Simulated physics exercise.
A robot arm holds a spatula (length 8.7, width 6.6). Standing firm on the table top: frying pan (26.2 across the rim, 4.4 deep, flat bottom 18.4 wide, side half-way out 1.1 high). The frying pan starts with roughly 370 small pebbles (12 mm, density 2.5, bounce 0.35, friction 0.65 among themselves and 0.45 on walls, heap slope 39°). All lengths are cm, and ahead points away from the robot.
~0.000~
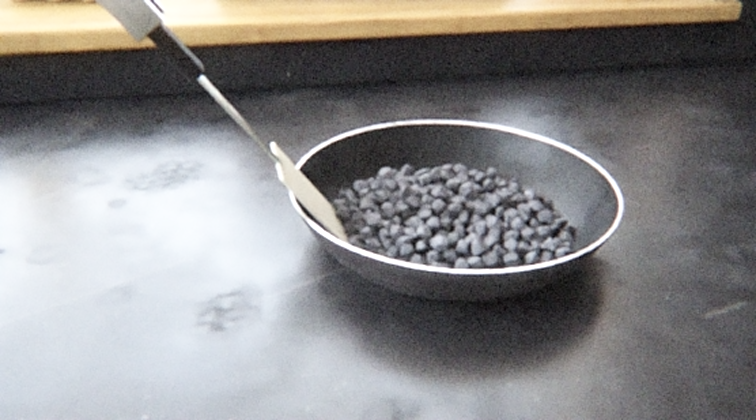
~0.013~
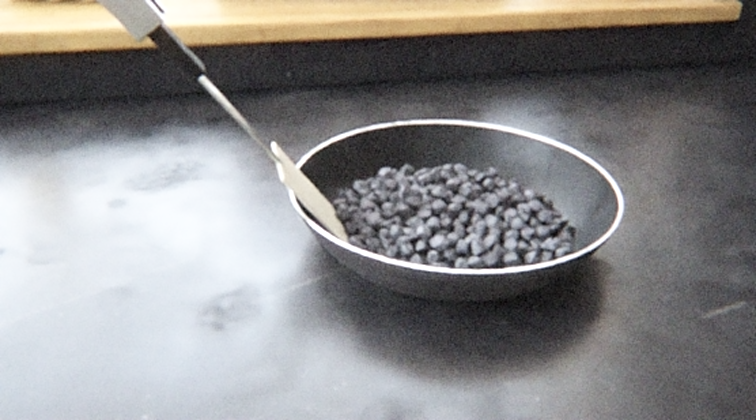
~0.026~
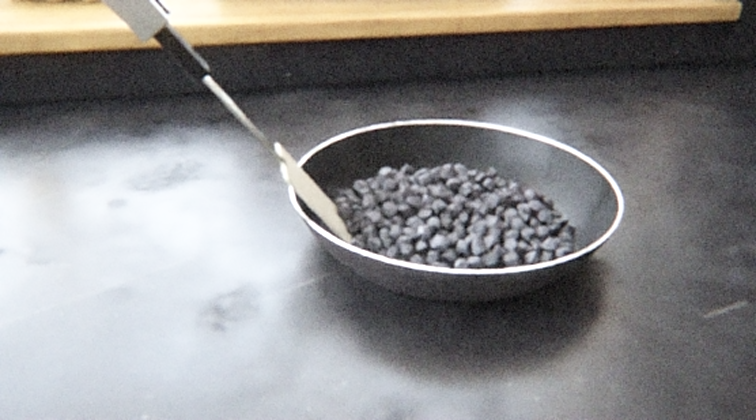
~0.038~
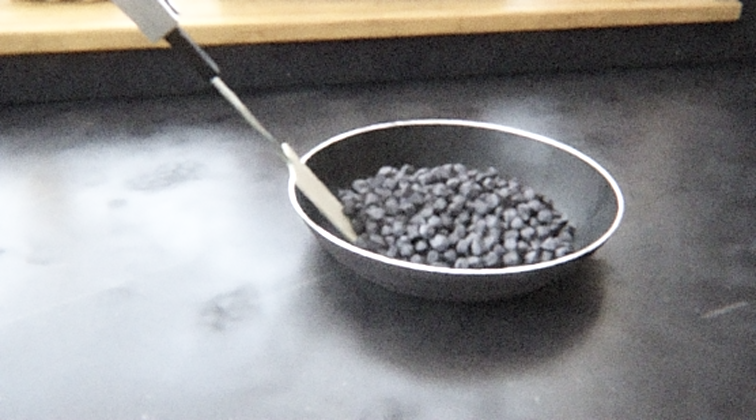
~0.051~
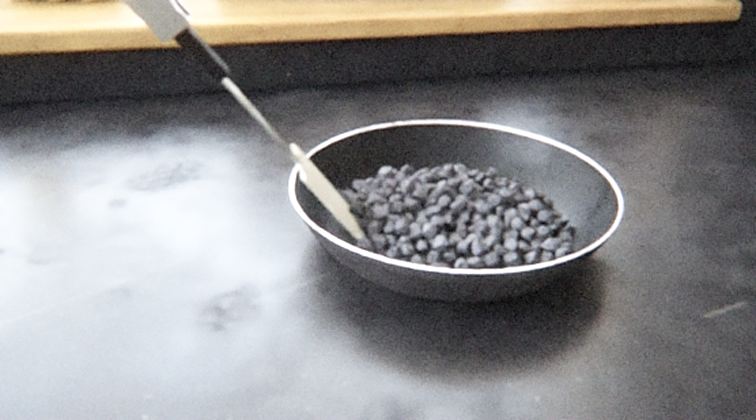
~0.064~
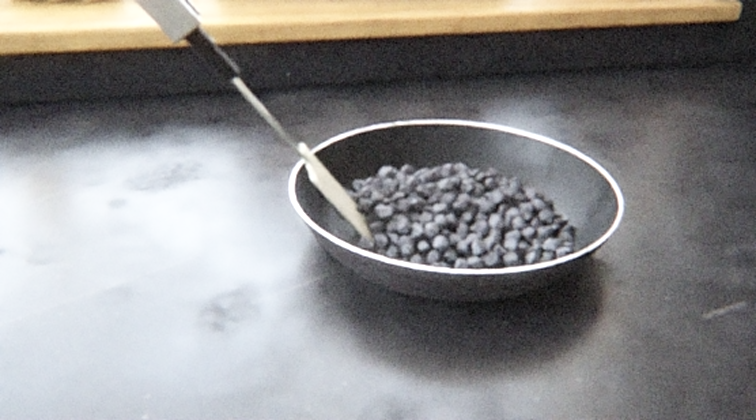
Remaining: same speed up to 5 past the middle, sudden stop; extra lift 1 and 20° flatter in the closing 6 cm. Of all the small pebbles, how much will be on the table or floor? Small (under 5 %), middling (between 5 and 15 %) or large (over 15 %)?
Answer: Small; under 5 % of the small pebbles finish on the table or floor.
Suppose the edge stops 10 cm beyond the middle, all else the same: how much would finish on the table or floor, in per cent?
It would be near 10 per cent.
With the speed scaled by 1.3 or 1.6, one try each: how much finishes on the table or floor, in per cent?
Some 0 and 0 per cent.
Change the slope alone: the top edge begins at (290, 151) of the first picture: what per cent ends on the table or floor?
About 0 per cent.
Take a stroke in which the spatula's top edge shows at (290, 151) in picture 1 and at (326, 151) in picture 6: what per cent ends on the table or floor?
About 0 per cent.
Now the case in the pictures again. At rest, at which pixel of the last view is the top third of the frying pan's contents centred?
Near (535, 185).
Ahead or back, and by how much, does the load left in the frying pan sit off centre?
Roughly 4.0 cm ahead.
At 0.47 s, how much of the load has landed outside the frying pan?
About 0 per cent.
After 0.15 s, sloping 54°, highest piece 4 above the table; 368 in the frying pan.
After 0.23 s, sloping 45°, highest piece 5 above the table; 368 in the frying pan.
After 0.47 s, sloping 34°, highest piece 5 above the table; 367 in the frying pan, 1 on the table or floor.
After 1.52 s, sloping 34°, highest piece 5 above the table; 367 in the frying pan, 1 on the table or floor.
At rest, 367 in the frying pan, 1 on the table or floor. That is 0 % on the table or floor.
